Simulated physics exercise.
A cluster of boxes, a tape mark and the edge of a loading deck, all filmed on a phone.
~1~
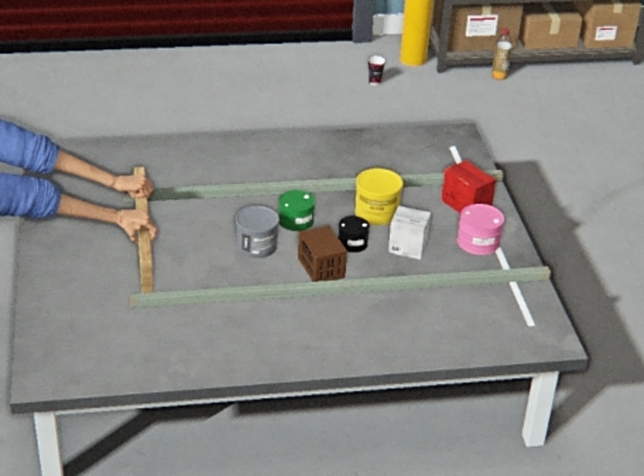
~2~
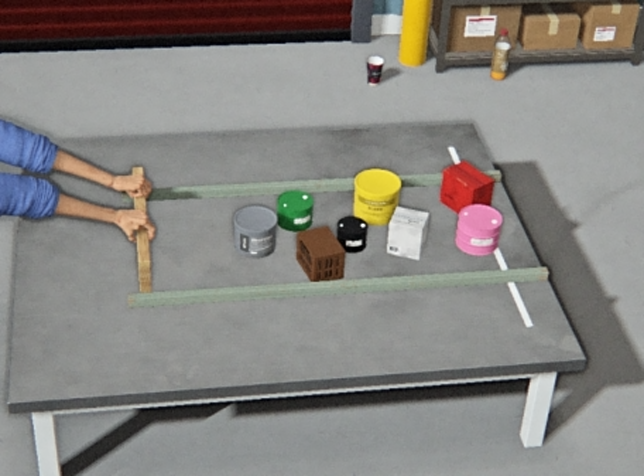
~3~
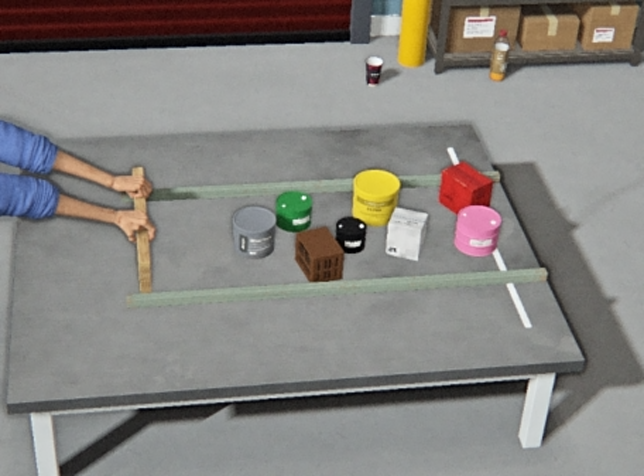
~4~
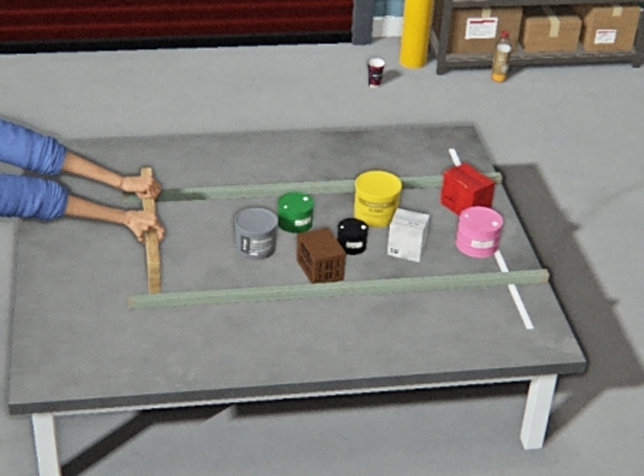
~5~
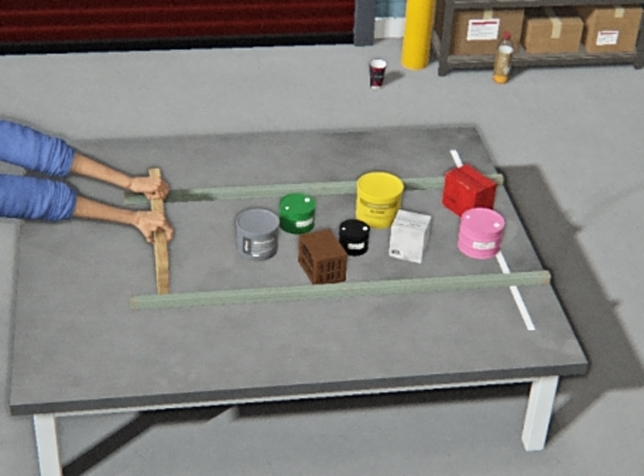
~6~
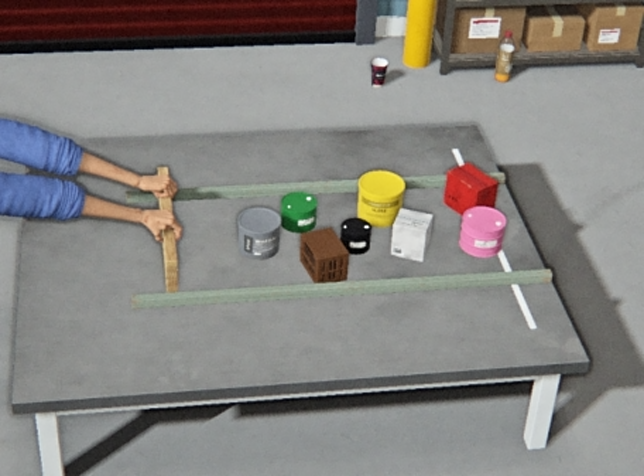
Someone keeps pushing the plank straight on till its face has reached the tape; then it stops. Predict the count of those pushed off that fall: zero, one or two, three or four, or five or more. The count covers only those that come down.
It is going to spill five or more of them.
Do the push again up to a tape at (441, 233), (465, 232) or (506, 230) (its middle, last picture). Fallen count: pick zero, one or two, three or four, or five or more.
In the order of the places given: One to two; one to two; five or over.
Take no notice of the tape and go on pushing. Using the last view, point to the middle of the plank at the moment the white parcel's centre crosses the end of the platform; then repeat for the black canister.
Near (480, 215) and (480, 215).
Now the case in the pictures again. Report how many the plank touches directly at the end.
The count in contact is 3.
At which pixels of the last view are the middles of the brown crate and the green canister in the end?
Taking them in turn, first comes (522, 248), then (499, 199).
Soon after, none off yet; red parcel at rest near (471, 193); pink canister at rest near (483, 232); white parcel at rest near (412, 235).
Then, none off yet; red parcel moving near (473, 192); pink canister at rest near (483, 232); white parcel moved about its own width near (462, 246).
By the end, the number that fall off is five or more; fallen, black canister, yellow pail, white parcel, pink canister and red parcel.
